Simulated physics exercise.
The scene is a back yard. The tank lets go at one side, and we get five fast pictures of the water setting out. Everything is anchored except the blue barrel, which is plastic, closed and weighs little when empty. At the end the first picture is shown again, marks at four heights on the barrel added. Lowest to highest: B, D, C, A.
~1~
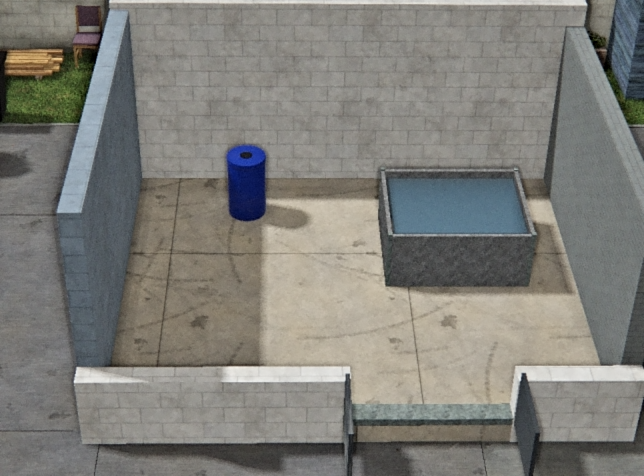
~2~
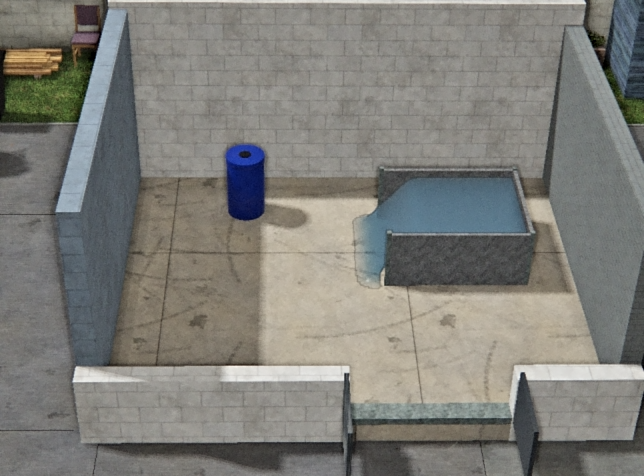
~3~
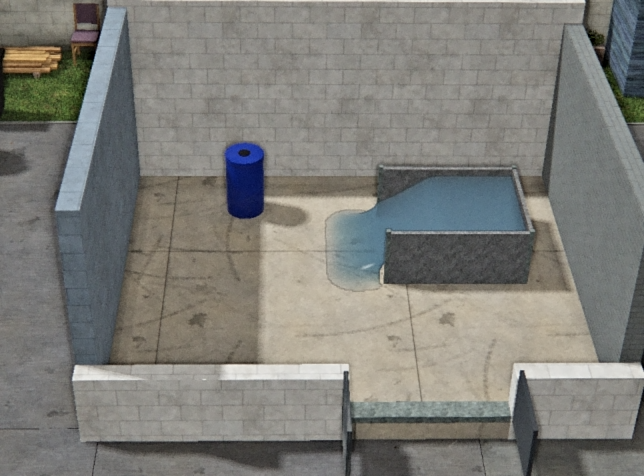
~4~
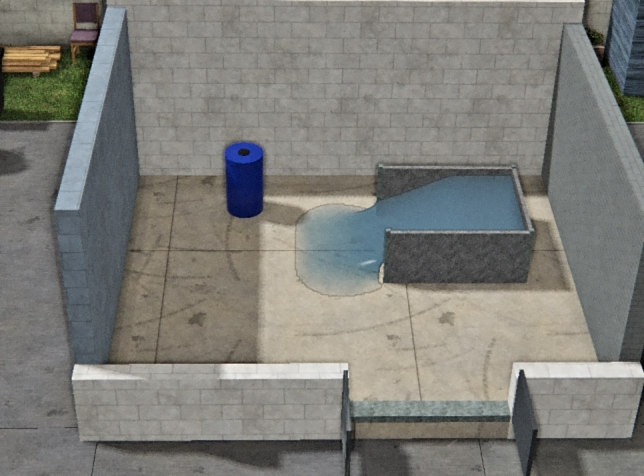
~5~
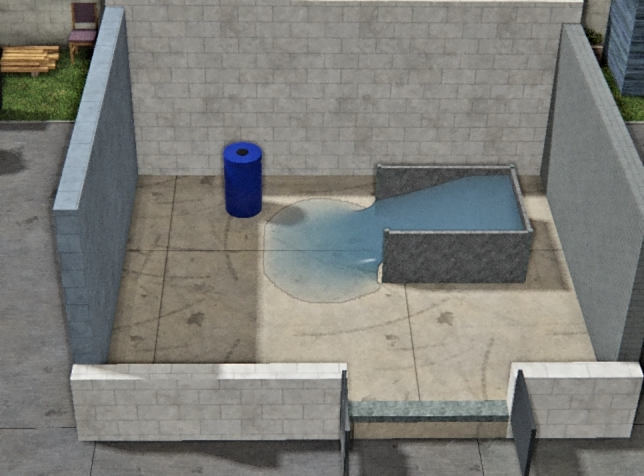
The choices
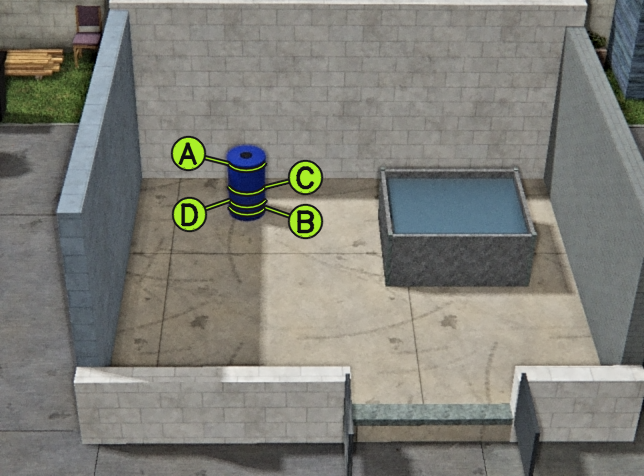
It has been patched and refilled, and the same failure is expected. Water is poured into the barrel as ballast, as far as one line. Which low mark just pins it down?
C is the one.
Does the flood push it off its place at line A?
No, that is safe.
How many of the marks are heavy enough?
Two.
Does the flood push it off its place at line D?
Yes.
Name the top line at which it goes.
D it is.
On the marked copy, A at (246, 170); B at (247, 214); C at (246, 194); D at (247, 207); from the bottom up B, D, C, A.
If A is chosen, it does not move.
If B is chosen, it is pushed about twice its own width away.
If C is chosen, it does not move.
If D is chosen, it is pushed about its own width away.
